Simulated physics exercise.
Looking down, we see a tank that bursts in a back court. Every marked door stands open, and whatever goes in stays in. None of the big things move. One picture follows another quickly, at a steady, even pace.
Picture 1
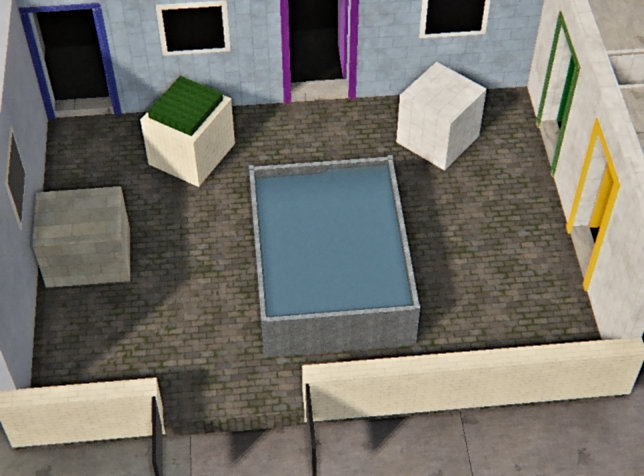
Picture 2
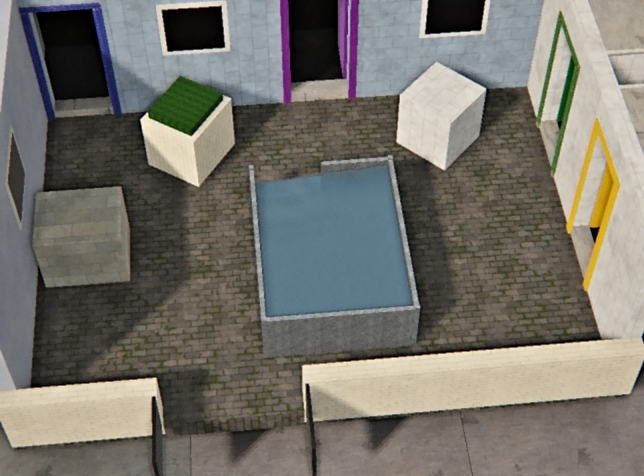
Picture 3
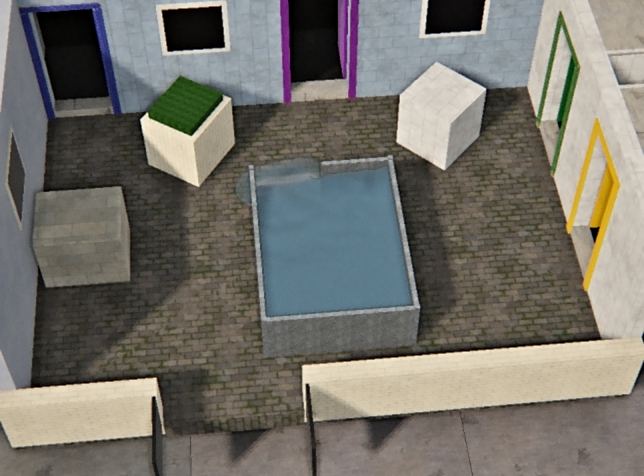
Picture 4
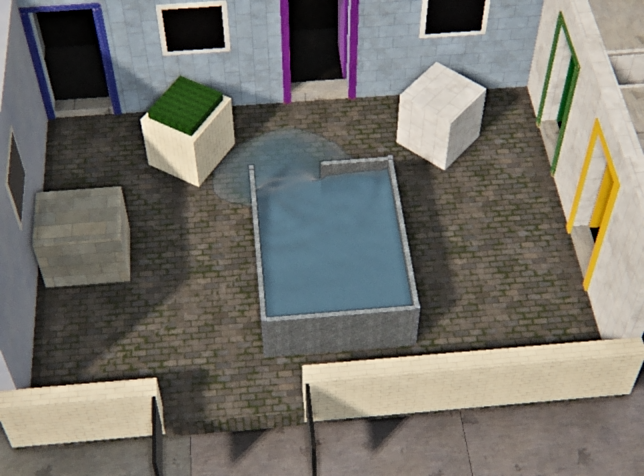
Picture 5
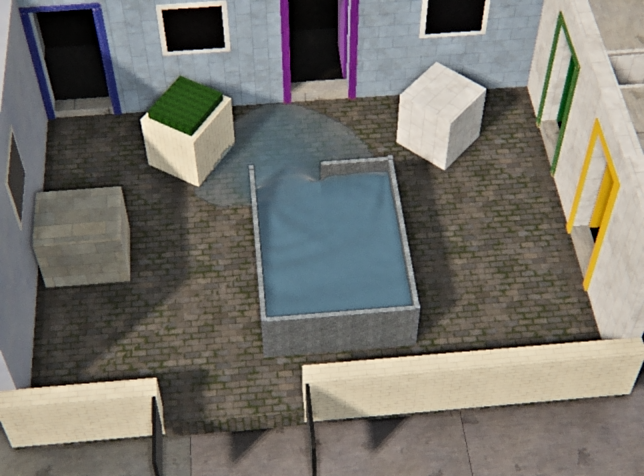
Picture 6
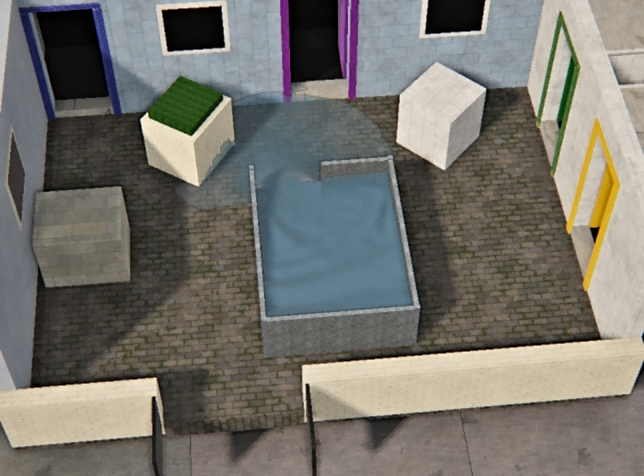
A grey-walled tank of blue water stands in the middle of a brick-paved back court, seen from above by a camera that stays still. A cream planter with a green top and a white block sit behind it, a grey block at left, with blue, purple, green and yellow doorframes around. The tank's far side opens at its left part, and water pours out, spreading thinly across the paving towards the back wall and the planter.
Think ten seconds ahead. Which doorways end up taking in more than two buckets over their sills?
At the end, the green door stays within two buckets of inflow. The purple door passes two buckets of inflow. The blue door stays within two buckets of inflow. The yellow door stays within two buckets of inflow.
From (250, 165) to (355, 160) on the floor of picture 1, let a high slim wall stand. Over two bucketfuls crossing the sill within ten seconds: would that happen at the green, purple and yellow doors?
Note - green: Does not reach it; purple: Does not reach it; yellow: Does not reach it.
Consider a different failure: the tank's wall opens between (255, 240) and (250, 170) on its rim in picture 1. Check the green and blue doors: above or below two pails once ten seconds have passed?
Well, the green one is safe, while the blue one is swamped.
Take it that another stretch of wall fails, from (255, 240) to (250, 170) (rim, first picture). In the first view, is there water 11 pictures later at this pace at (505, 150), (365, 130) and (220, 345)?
Spot one ends up untouched by the spill, spot two untouched by the spill, spot three untouched by the spill.
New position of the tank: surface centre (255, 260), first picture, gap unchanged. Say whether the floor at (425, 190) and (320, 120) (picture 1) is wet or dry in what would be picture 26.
Taking them in the order given, I'd call it drenched and then drenched.
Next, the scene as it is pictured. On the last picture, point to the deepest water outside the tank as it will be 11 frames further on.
Roughly (247, 108).
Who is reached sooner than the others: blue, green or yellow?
That's the blue door.
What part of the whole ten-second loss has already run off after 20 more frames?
Roughly 35 percent.
A moment on, water covers 20 % of the floor; the green door not reached, the purple door over two buckets in, the blue door not reached, the yellow door not reached.
Next, water covers 35 % of the floor; the green door not reached, the purple door far over two buckets in, the blue door wet at the sill, nothing in, the yellow door not reached.
Then, water covers 55 % of the floor; the green door wet at the sill, nothing in, the purple door far over two buckets in, the blue door under two buckets in, the yellow door not reached.
Later, water covers 85 % of the floor; the green door wet at the sill, nothing in, the purple door far over two buckets in, the blue door under two buckets in, the yellow door wet at the sill, nothing in.
In the end, water covers 95 % of the floor; the green door wet at the sill, nothing in, the purple door far over two buckets in, the blue door under two buckets in, the yellow door wet at the sill, nothing in.
